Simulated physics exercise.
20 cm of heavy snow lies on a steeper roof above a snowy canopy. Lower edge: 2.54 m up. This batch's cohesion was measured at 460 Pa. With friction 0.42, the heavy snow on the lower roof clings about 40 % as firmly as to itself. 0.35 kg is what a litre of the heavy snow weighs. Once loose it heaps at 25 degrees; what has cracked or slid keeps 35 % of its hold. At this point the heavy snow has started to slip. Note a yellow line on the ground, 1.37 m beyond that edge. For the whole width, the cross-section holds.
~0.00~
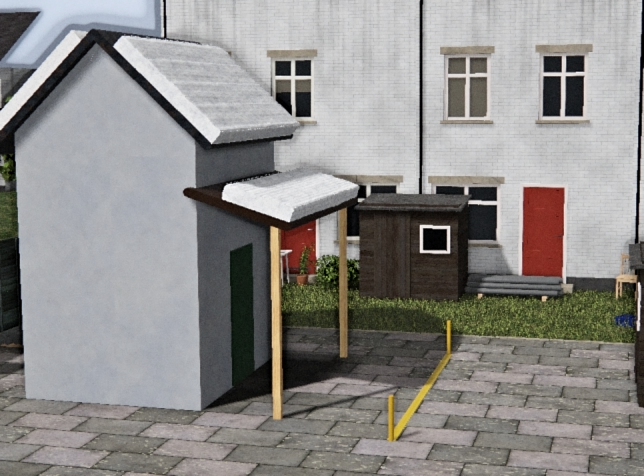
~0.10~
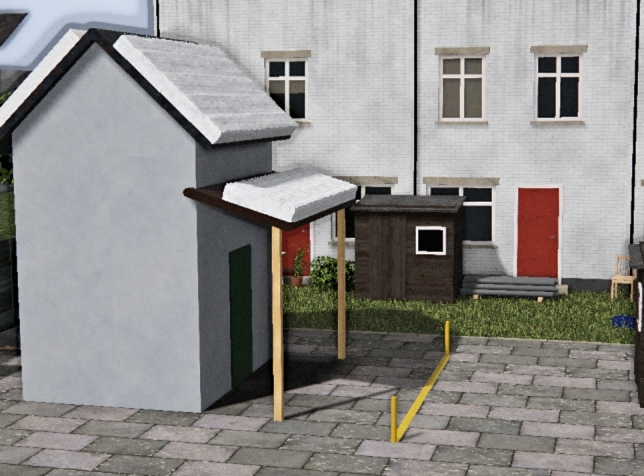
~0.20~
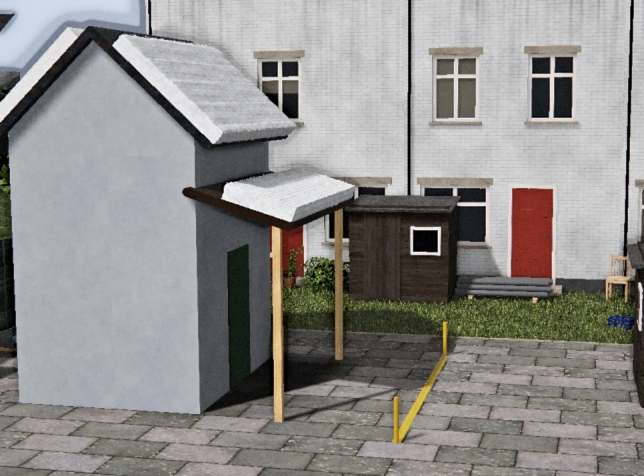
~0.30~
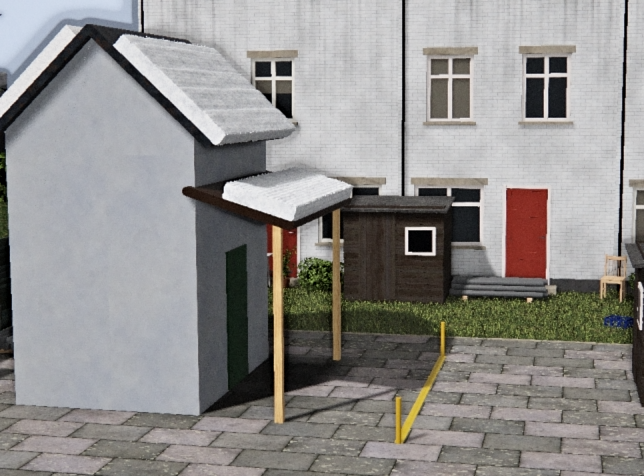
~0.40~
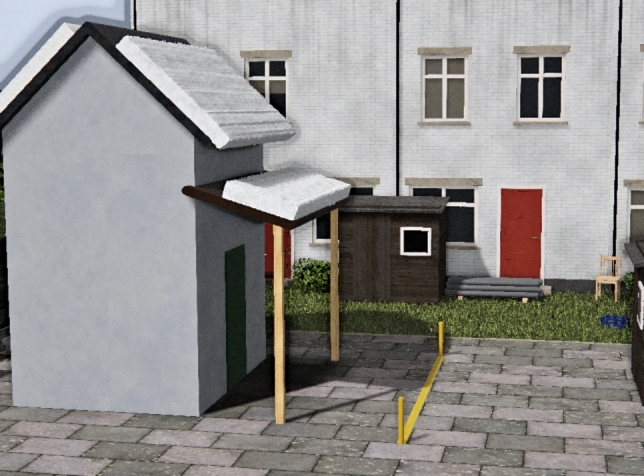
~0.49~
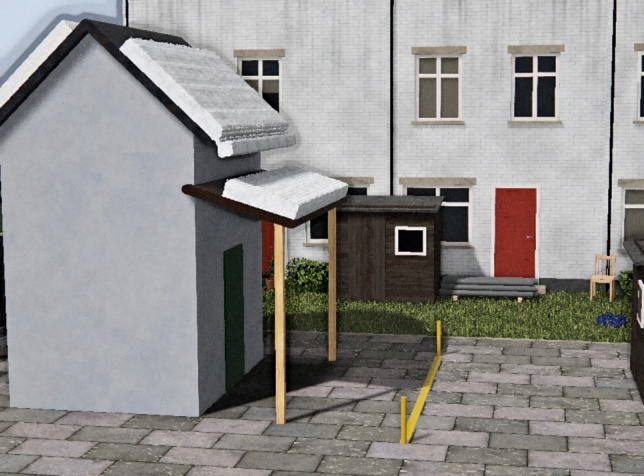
A small grey building stands in a paved yard as snow slides slightly down its roofs.
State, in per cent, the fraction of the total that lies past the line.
12 per cent.
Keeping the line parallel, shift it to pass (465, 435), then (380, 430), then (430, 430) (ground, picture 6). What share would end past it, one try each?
I'd guess near 1 %, then near 25 %, and near 6 % on the last try.
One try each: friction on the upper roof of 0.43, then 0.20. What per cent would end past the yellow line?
Roughly 25 per cent first, roughly 40 per cent second.
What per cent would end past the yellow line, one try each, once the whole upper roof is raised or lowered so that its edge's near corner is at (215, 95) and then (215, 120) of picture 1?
It would be 35 percent for the first setting and 30 percent for the second.
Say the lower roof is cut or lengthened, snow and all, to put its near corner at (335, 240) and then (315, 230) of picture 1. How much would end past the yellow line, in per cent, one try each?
Try 1: 0 %; try 2: 5 %.
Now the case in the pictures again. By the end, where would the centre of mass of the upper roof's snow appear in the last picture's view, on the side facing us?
You'll find it around (336, 334).
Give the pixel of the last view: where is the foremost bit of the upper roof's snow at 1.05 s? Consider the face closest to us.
You'll find it somewhere near (270, 191) on the near face.
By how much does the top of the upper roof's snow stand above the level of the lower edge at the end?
I'd put it at around 0.5 m up.
After 1.05 s, none is below the lower edge and 0 % is past the line.
After 1.70 s, 2 % is below the lower edge and 0 % is past the line.
After 2.35 s, 54 % is below the lower edge and 5 % is past the line.
After 3.00 s, 59 % is below the lower edge and 12 % is past the line.
After 3.60 s, at the end, 59 % is below the lower edge and 12 % is past the line.
